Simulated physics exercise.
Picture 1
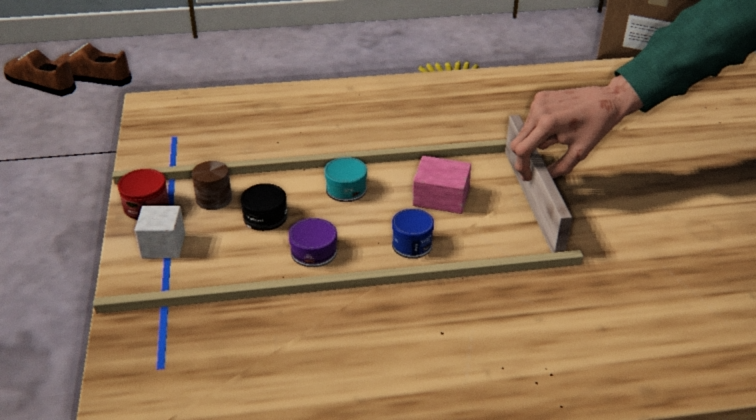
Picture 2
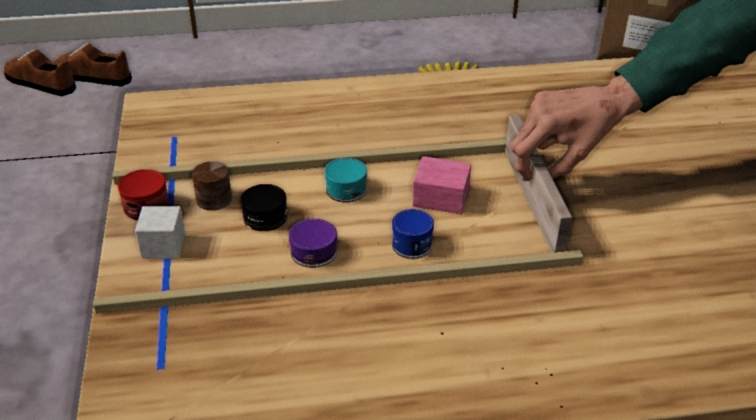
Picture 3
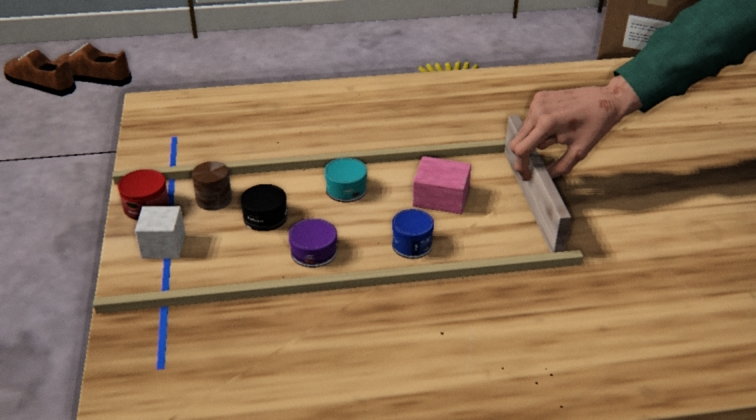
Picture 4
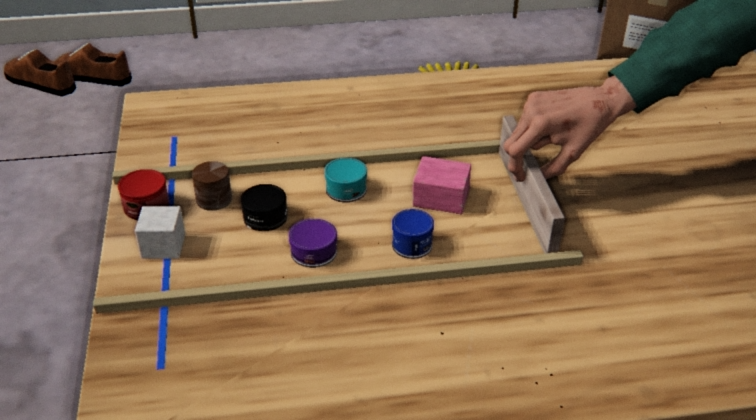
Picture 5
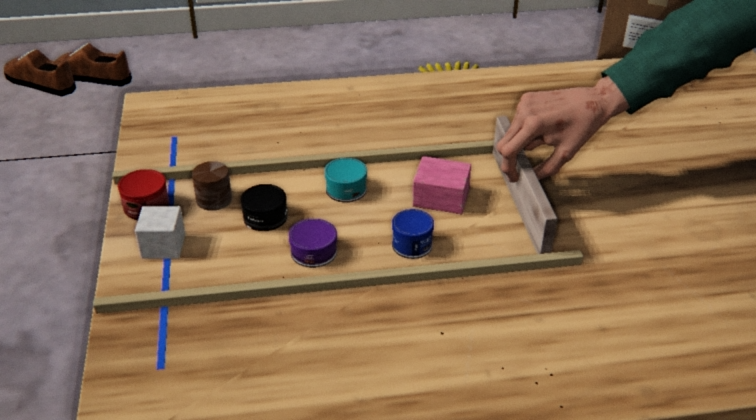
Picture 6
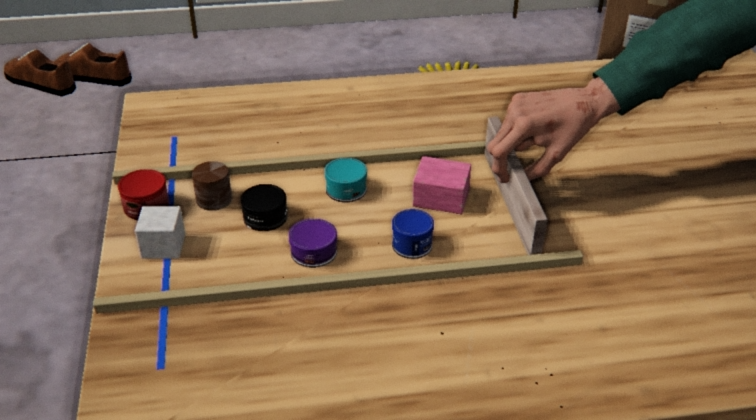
The clip opens on a wooden table where small round tubs, a white block and a pink block sit between two rails, with blue tape crossing at the left. A hand in a green sleeve holds a board upright at the right, then slides it slightly left while the objects stay still.
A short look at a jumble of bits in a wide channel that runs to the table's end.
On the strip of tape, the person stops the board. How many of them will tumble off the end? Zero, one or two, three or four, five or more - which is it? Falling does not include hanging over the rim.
Three to four lost.
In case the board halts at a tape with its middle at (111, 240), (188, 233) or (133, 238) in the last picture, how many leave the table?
In order: 8, 2 and 5.
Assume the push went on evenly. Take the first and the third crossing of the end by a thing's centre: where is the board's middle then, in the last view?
Earlier crossing: About (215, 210); later crossing: About (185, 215).
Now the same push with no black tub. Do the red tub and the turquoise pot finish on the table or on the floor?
Looking at the two, the red tub ends up below and the turquoise pot stays up top.
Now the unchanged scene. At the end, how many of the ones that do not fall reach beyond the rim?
The count is 2.
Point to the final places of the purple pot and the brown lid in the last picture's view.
Final positions - purple pot around (100, 257), brown lid around (106, 193).
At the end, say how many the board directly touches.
At rest, 3 are in contact.
Soon after, none off yet; red tub at rest near (144, 195); white block at rest near (161, 232); brown lid at rest near (212, 186).
At rest, the number that fall off is three or four; fallen, black tub, white block and red tub.
